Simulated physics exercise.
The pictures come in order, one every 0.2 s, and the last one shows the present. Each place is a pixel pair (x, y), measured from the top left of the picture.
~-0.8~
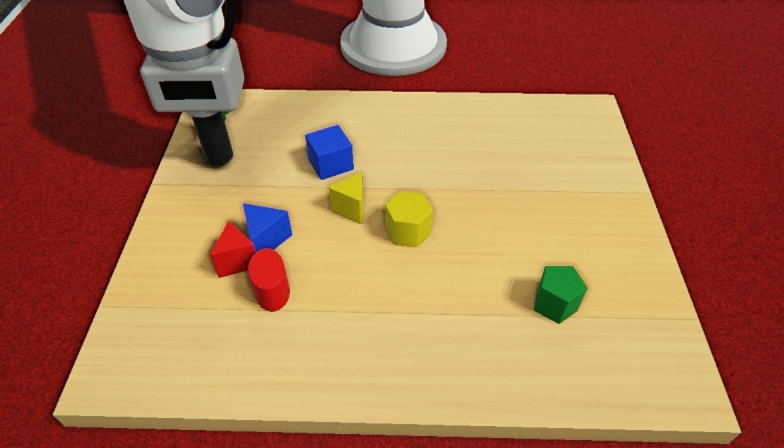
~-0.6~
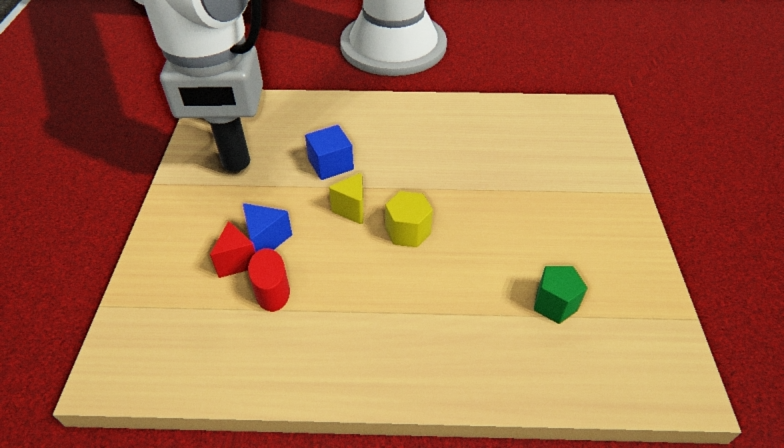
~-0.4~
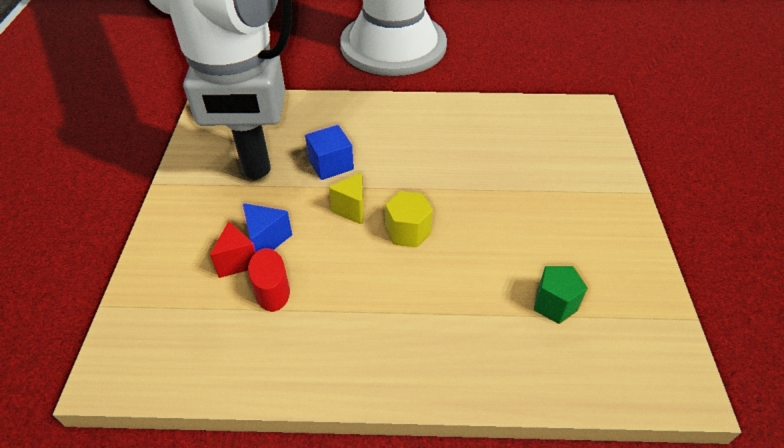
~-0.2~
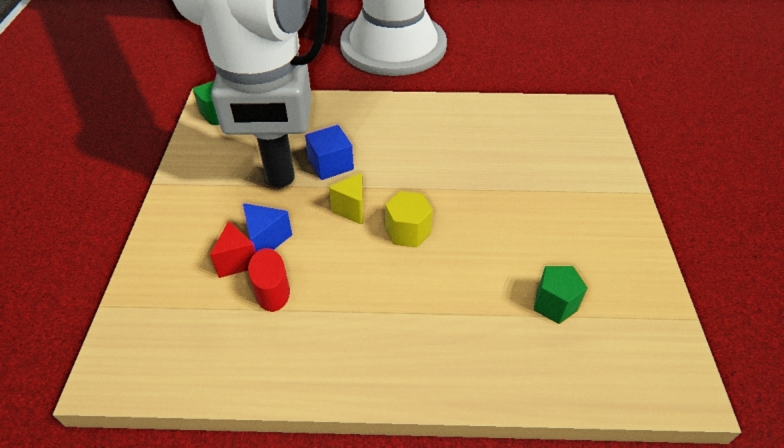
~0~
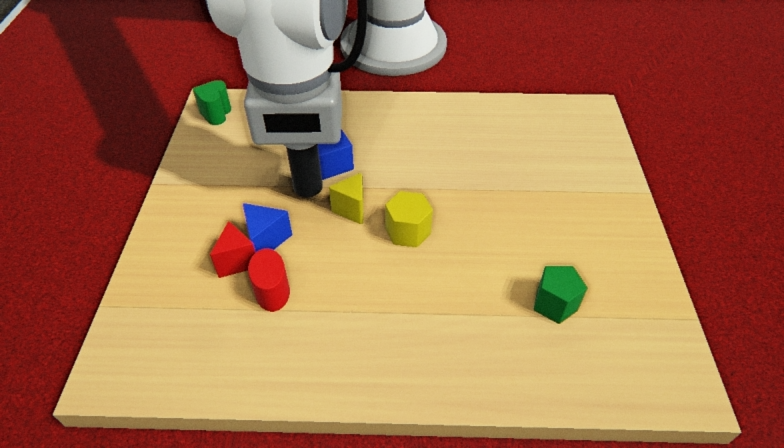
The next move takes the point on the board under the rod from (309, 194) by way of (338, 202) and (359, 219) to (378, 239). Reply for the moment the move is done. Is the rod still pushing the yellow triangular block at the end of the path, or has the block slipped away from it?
Before the rod.
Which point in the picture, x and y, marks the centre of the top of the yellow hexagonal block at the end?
Its top face will be centred at roughly (436, 216).
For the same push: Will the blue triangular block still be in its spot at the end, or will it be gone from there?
My prediction: It remains in place.
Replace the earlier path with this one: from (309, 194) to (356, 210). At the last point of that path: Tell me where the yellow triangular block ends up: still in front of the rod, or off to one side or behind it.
By the time the path ends, the yellow triangular block is still sitting right in front of the rod.
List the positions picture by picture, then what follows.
Rod tip (220, 156); block tops, blue triangular block (260, 217); blue square piece (328, 139); yellow triangular block (350, 186); yellow hexagonal block (409, 207), in the first frame.
Rod (236, 162); blocks unchanged, in the second frame.
Rod (257, 169); blocks unchanged, in the third frame.
Rod (281, 178); blocks unchanged, in the fourth frame.
Rod (308, 187); blue triangular block (260, 217); blue square piece partly hidden; yellow triangular block (350, 186); yellow hexagonal block (409, 207), in the fifth frame.
On the path given first. One third of the way, rod (337, 196); yellow triangular block (359, 189).
Two thirds of the way, rod (359, 212); yellow triangular block (382, 205), turned 15° anticlockwise; yellow hexagonal block (421, 213), turned 30° anticlockwise.
At the end, rod (378, 232); blue triangular block in place; blue square piece in place; yellow triangular block (403, 225), turned 25° anticlockwise; yellow hexagonal block (436, 216), turned 65° anticlockwise.
